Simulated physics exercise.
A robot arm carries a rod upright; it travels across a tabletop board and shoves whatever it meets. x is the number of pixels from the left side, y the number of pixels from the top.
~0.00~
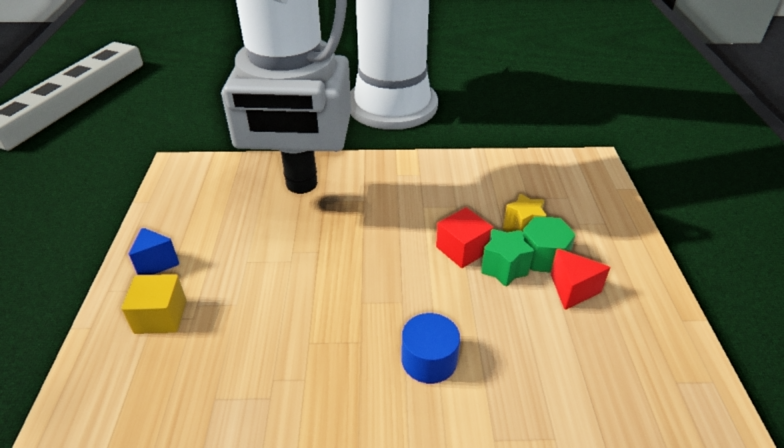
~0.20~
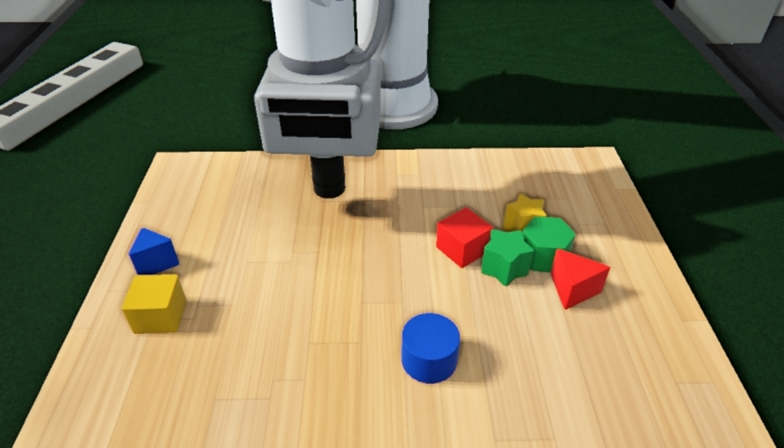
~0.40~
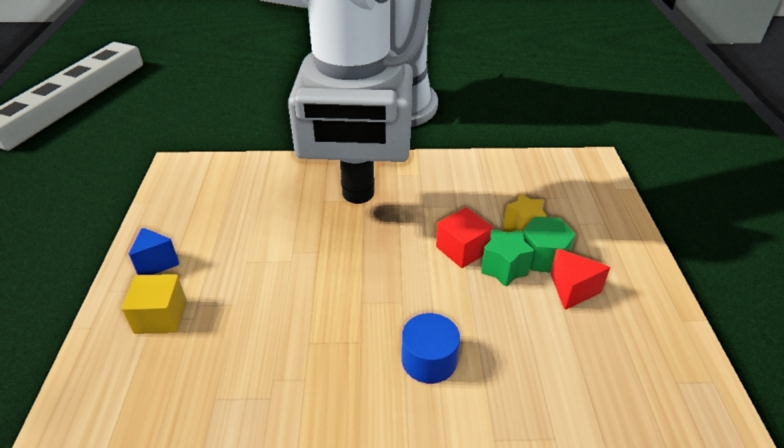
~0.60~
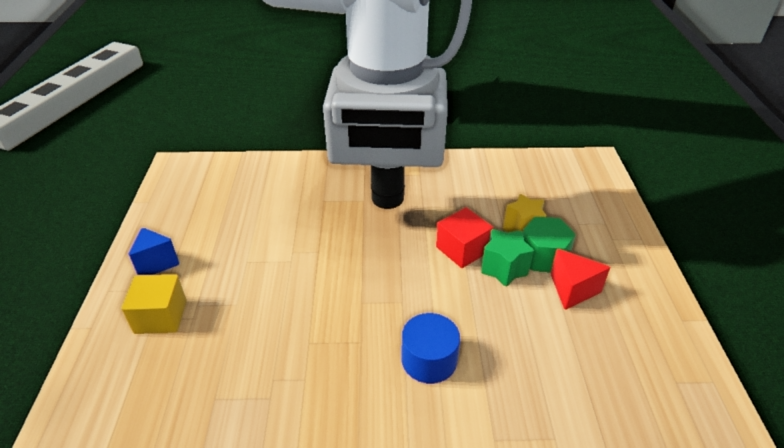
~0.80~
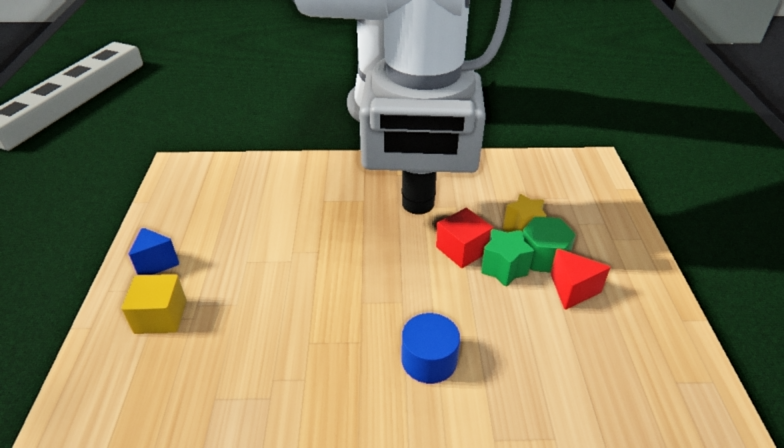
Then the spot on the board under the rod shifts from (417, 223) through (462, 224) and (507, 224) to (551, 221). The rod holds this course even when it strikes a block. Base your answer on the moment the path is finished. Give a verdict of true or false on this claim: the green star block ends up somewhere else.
The statement is true.
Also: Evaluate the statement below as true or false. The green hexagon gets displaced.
That is true.
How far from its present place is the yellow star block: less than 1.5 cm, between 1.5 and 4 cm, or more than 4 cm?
Upwards of 4 cm.
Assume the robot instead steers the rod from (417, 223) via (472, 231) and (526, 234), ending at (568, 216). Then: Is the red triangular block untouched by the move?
That would be a yes.
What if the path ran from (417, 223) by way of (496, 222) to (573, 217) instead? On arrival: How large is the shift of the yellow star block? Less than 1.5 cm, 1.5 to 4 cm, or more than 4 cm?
Once the path is done, the yellow star block lies more than 4 cm from its present place.
What follows on the original path. One third of the way, rod at (465, 206); red square block at (471, 225), turned 20° clockwise; green star block at (513, 248).
Two thirds of the way, rod at (511, 206); red square block at (475, 225), turned 35° clockwise; green star block at (515, 251); yellow star block at (548, 206); green hexagon at (559, 233), turned 25° clockwise.
At the end, rod at (556, 203); red square block at (475, 225), turned 35° clockwise; green star block at (515, 251); yellow star block at (587, 206), turned 15° anticlockwise; green hexagon at (567, 234), turned 45° clockwise.
